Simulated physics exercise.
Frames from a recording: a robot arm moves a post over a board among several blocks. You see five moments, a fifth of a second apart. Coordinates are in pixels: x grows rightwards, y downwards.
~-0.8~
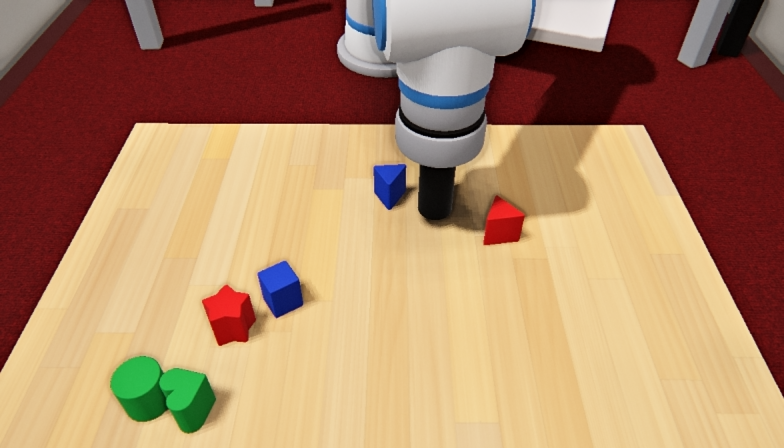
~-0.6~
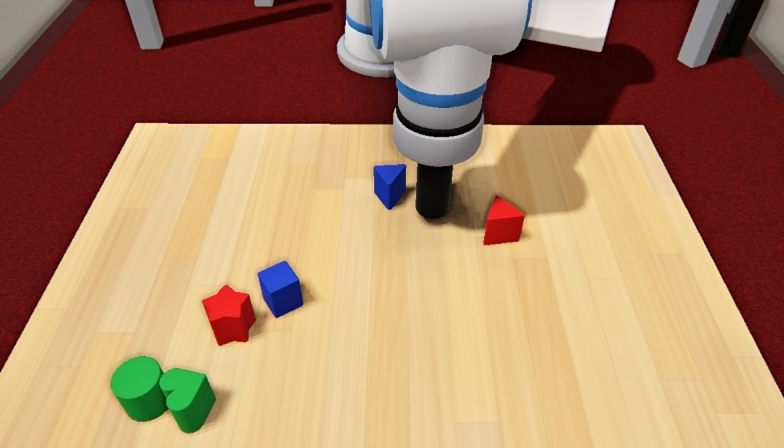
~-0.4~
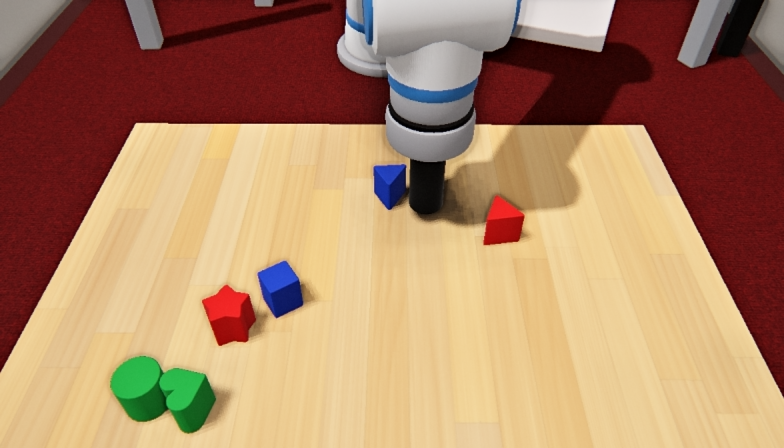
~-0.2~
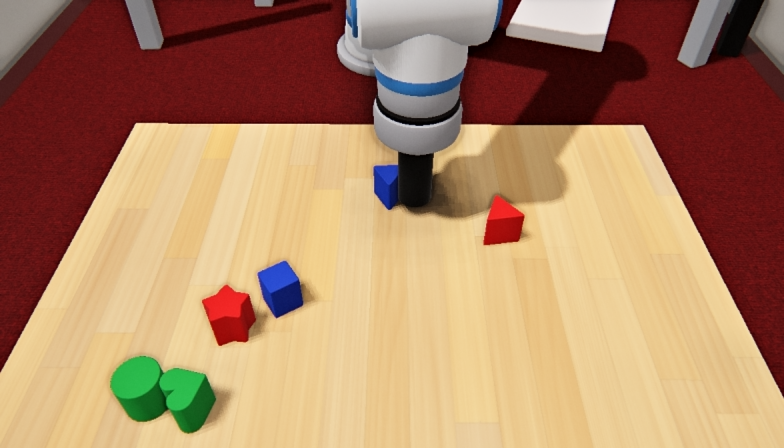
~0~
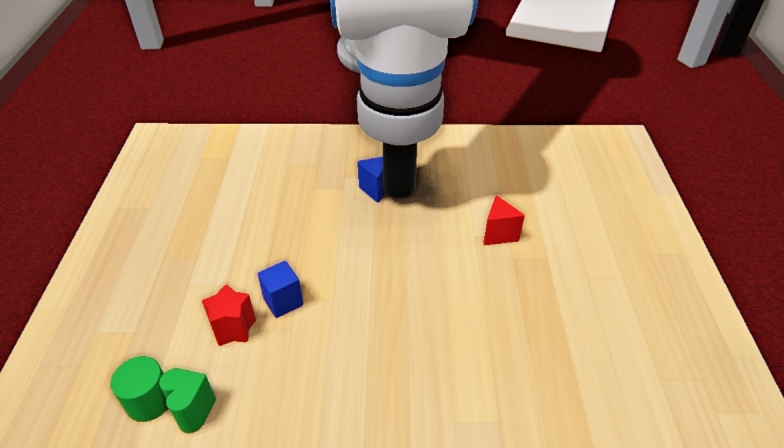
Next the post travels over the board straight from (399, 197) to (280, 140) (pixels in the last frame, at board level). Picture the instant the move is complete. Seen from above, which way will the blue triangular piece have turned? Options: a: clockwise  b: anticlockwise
b
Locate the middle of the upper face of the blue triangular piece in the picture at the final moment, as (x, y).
(251, 114)
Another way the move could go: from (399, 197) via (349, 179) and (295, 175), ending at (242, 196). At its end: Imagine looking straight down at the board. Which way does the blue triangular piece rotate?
Looking down: Clockwise.
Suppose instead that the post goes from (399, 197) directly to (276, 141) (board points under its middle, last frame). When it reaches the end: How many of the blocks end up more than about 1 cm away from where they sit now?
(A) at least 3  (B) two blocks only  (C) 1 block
Correct choice: C.
On the path given first. One third of the way, post at (354, 168); blue triangular piece at (330, 145).
Two thirds of the way, post at (314, 149); blue triangular piece at (289, 128).
At the end, post at (278, 131); blue triangular piece at (251, 114), turned 20° anticlockwise.
